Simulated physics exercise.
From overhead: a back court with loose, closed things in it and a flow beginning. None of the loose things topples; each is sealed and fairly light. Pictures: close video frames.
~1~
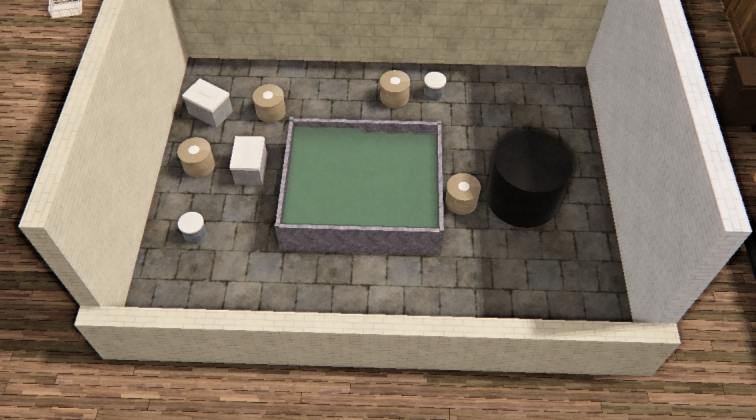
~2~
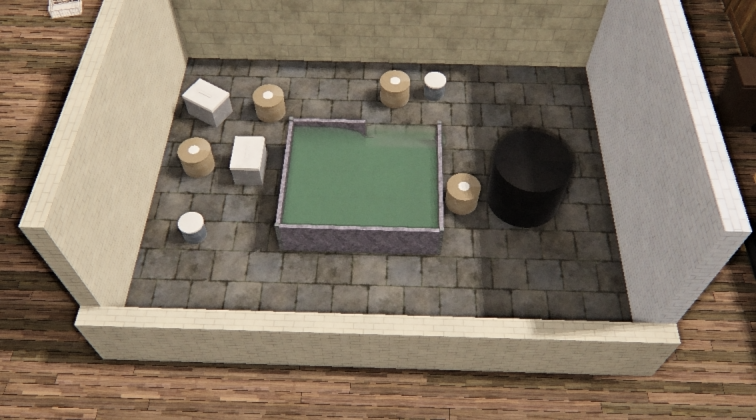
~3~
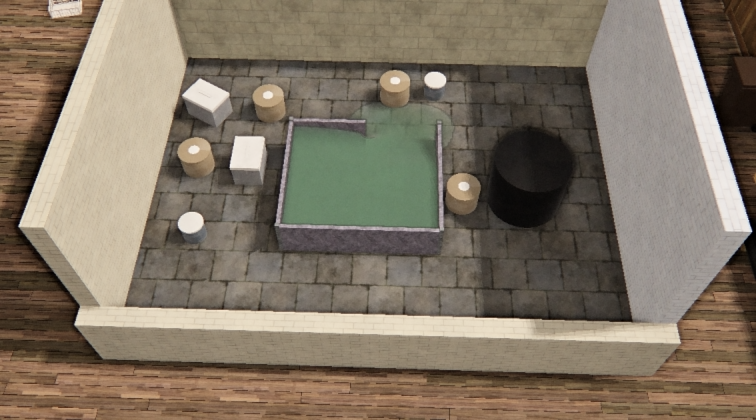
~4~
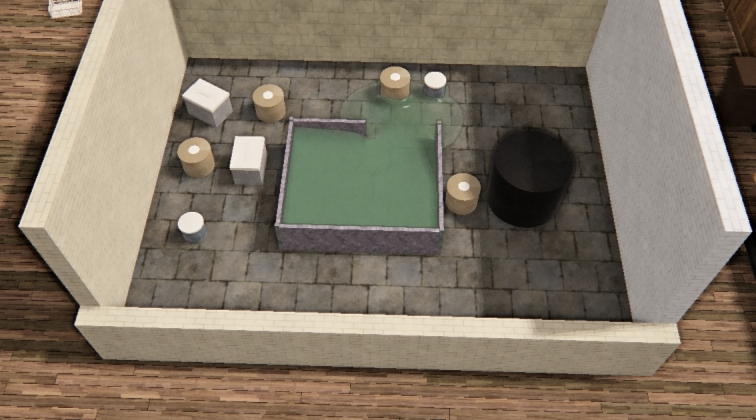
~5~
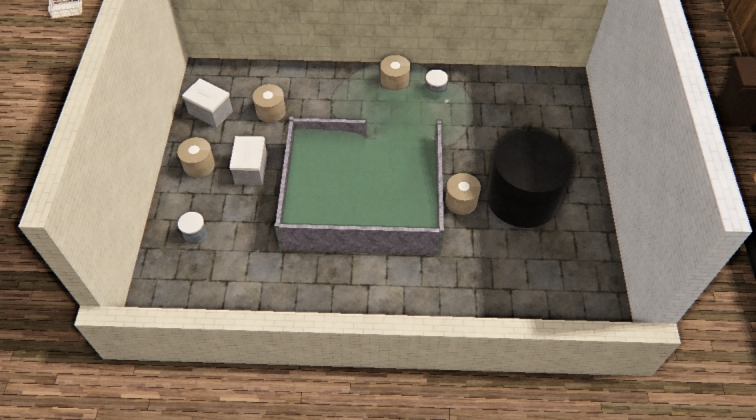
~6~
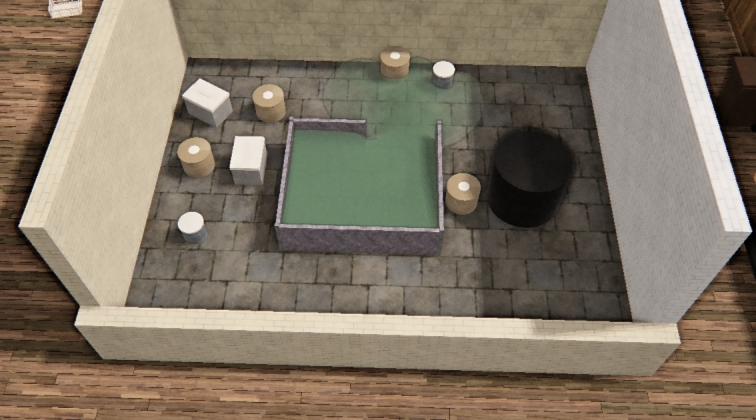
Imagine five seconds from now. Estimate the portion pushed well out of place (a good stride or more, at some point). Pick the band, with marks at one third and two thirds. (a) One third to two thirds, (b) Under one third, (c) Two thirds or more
One third to two thirds (a).
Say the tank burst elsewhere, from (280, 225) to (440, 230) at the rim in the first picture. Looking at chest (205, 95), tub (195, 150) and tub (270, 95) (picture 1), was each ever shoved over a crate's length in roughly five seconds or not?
Results in order: Moved that far / moved that far / stayed within it.
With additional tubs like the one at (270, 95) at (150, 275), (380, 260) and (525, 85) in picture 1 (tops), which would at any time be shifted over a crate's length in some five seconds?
Taking them one at a time: Remains close, then remains close, then gets driven off.
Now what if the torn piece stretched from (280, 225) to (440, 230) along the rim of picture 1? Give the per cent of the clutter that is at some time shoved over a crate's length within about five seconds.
Around 40 per cent.
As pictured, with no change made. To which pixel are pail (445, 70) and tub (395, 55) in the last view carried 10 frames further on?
At about (587, 89) and (349, 63).
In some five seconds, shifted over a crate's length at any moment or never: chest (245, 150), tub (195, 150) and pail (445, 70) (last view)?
One after the other: No, less than that, swept aside.
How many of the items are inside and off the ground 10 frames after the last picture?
I make it 1.
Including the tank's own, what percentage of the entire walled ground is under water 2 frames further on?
Some 25 per cent.
A moment on, 2 of 8 are well off their spots; 2 afloat.
Next, 2 of 8 are well off their spots; 1 afloat.
Later, 2 of 8 are well off their spots; 0 afloat.
In the end, 3 of 8 are well off their spots, and 3 have been at some point; 0 afloat.
